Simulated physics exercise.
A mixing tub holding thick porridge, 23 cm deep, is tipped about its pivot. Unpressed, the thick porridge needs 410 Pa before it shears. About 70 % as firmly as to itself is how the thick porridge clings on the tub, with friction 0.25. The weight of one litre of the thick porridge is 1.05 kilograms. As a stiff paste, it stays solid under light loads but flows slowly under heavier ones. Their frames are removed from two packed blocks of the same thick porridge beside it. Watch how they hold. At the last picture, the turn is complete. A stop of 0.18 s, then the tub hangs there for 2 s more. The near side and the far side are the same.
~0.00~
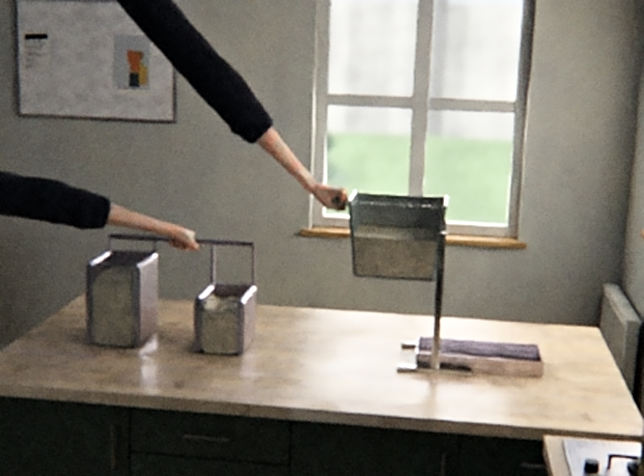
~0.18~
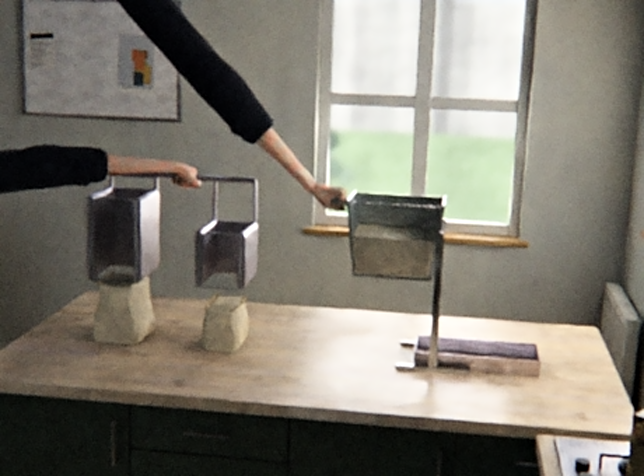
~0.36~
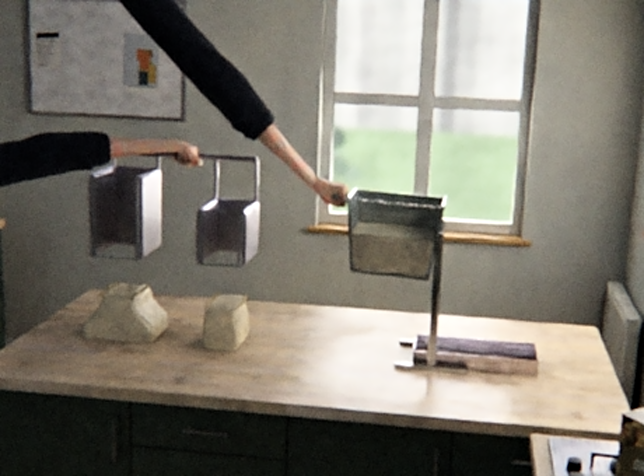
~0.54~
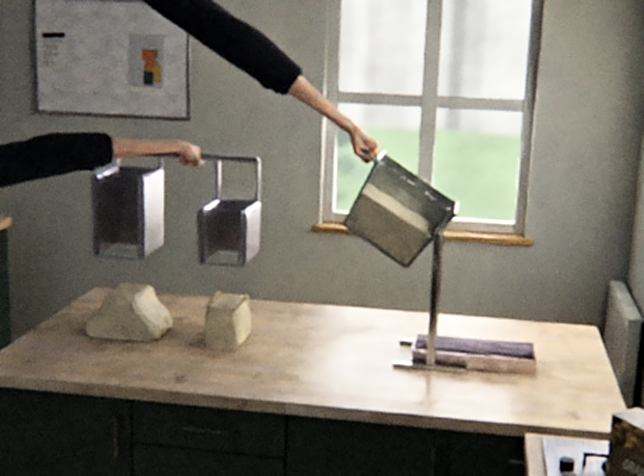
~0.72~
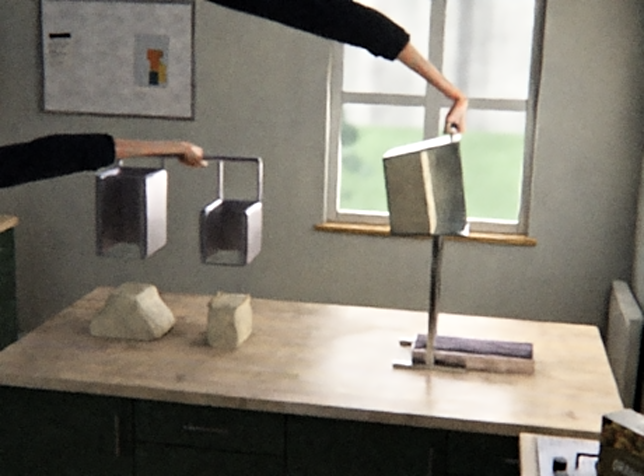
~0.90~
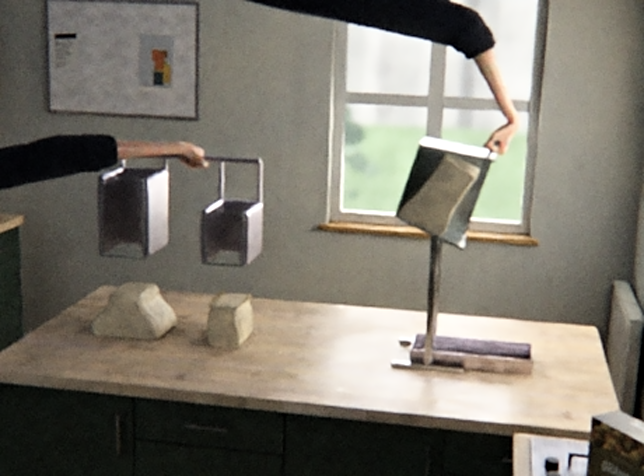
We see one hand lift two joined metal moulds off pale, thick blocks on a wooden counter, the left block slumping more than the right; then another hand turns a clear-sided tub of similar material clockwise on its stand.
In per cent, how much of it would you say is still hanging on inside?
I would say around 0 percent.
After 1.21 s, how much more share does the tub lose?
Load share from then on: Near 14 %.
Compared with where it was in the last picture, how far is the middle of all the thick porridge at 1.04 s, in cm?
Something like 12 cm, give or take.
By 1.04 s, the tub is at 106 degrees and holds 60 %.
By 1.21 s, the tub is at 106 degrees and holds 14 %.
By 1.38 s, the tub is at 106 degrees and holds 0 %.
By 1.55 s, the tub is at 106 degrees and holds 0 %.
By 2.90 s, at the end, the tub is at 106 degrees and holds 0 %.
